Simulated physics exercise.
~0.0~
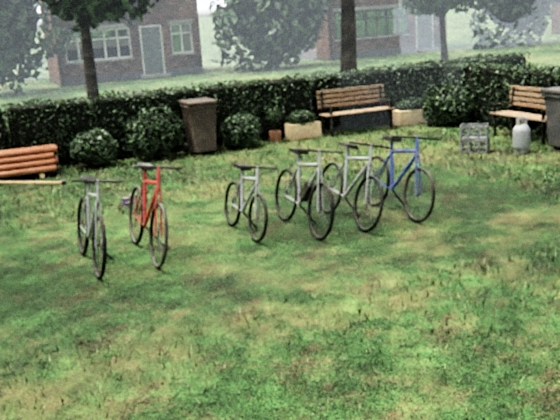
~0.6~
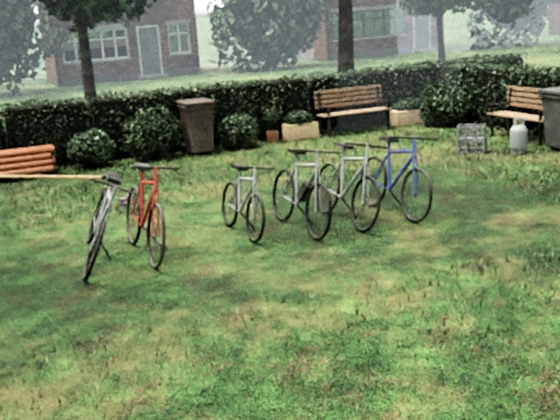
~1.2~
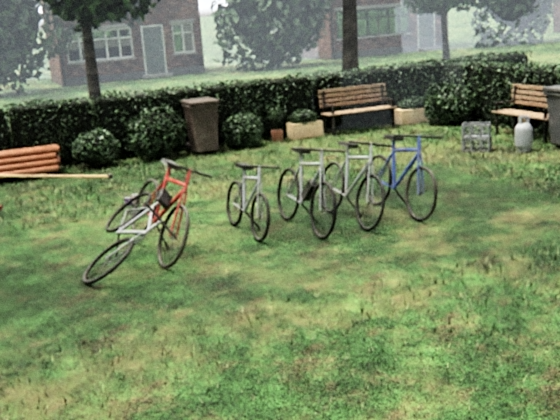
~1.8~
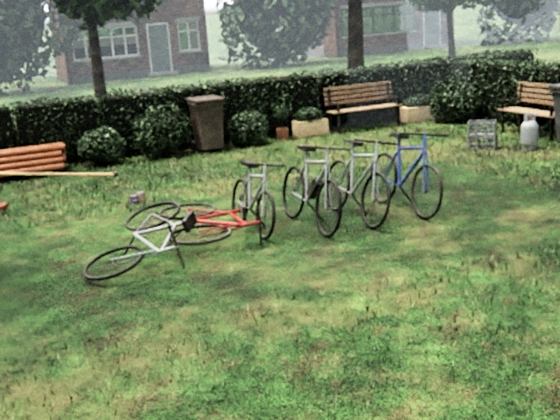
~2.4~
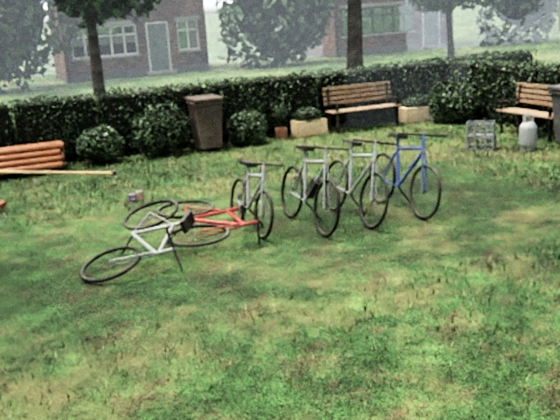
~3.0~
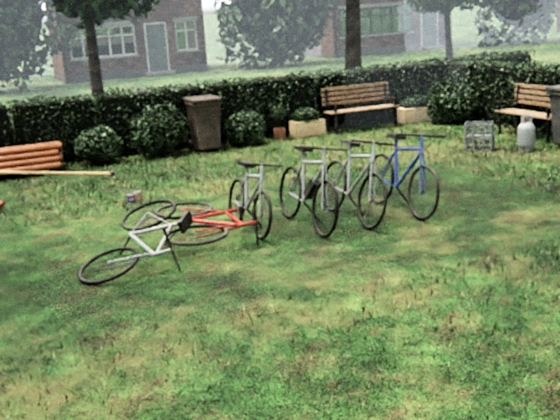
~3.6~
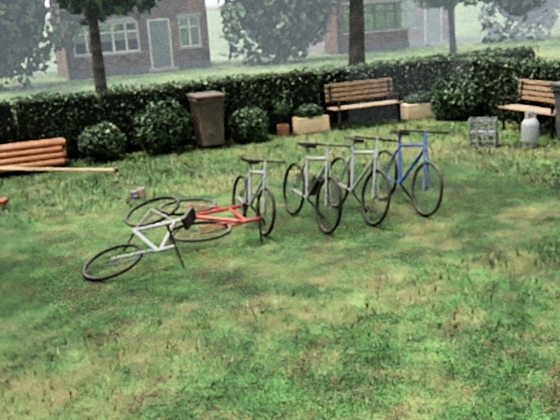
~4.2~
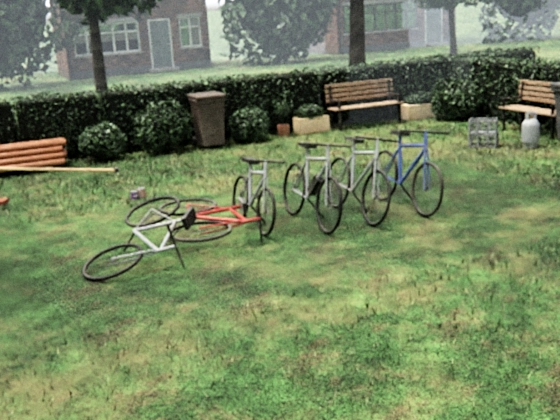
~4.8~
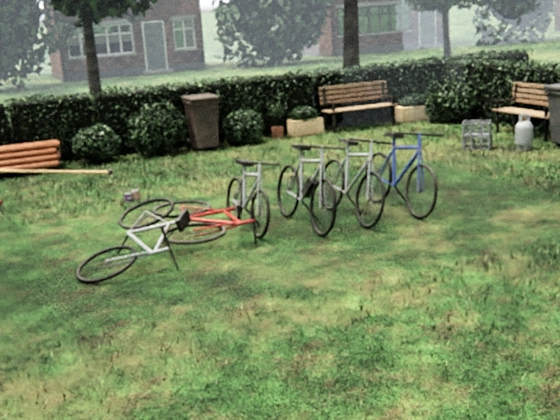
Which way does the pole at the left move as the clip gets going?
The pole moves to the right, towards the first bicycle in the row.
At the start, six bicycles stand in a row on a lawn, with a hedge and benches behind them, and a pole reaches in from the left edge. The pole moves right towards the first bicycle, a grey one, which begins to lean over to the right. It tips further into the red bicycle beside it, and the red one starts to lean as well. Both go down and end up lying on the grass, one across the other. The next bicycle stays upright beside them, and the four on the right, including the blue one at the far end, are left standing.
